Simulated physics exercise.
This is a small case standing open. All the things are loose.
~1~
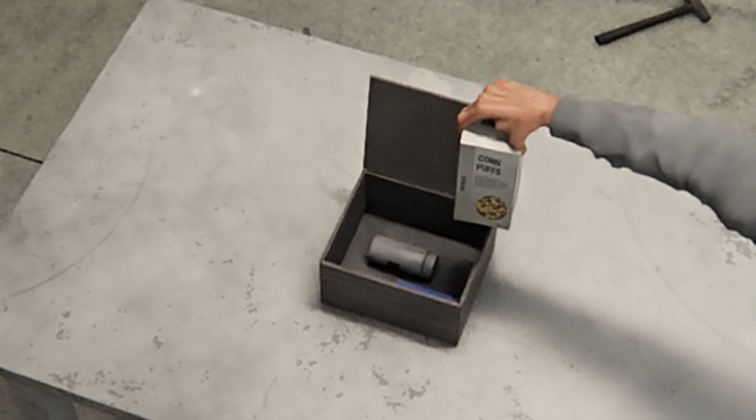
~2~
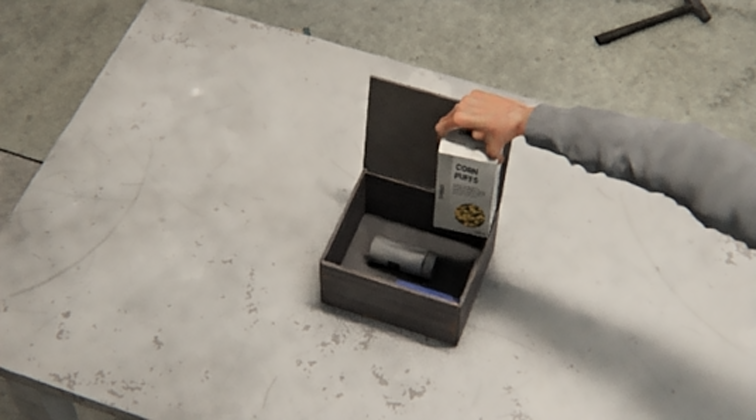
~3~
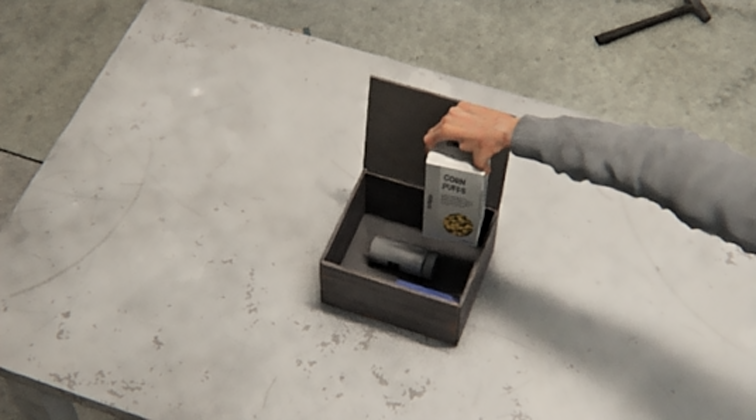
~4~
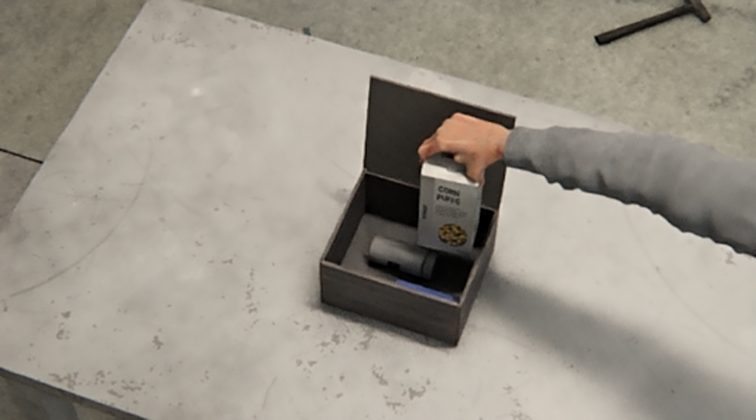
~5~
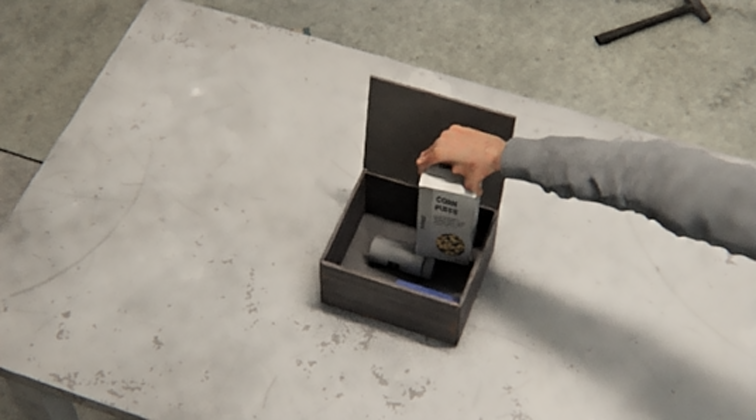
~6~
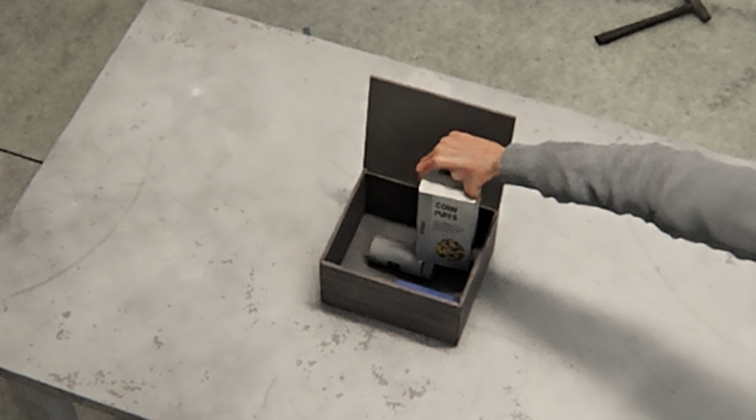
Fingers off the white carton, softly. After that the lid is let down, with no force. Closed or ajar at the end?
The lid is held up.
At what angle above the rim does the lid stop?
About 80°.
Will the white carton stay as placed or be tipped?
The white carton ends up tilted.
Then, 0.20 s later than the last frame, white carton tilted by 13° near (452, 220).
Then, 0.40 s later than the last frame, white carton tilted by 33° near (459, 226); grey shaker moved a little.
Then, 0.90 s later than the last frame, lid starting down; white carton tilted by 32° near (460, 225); grey shaker moved a little; blue shaker moved a little.
Then, 2.50 s later than the last frame, lid 80° above the rim; white carton tilted by 32° near (461, 225); grey shaker moved a little; blue shaker moved a little.
When it is over, lid 80° above the rim; left askew, white carton; the other 2 as before. End places, in pixels of the last picture, white carton near (460, 225).
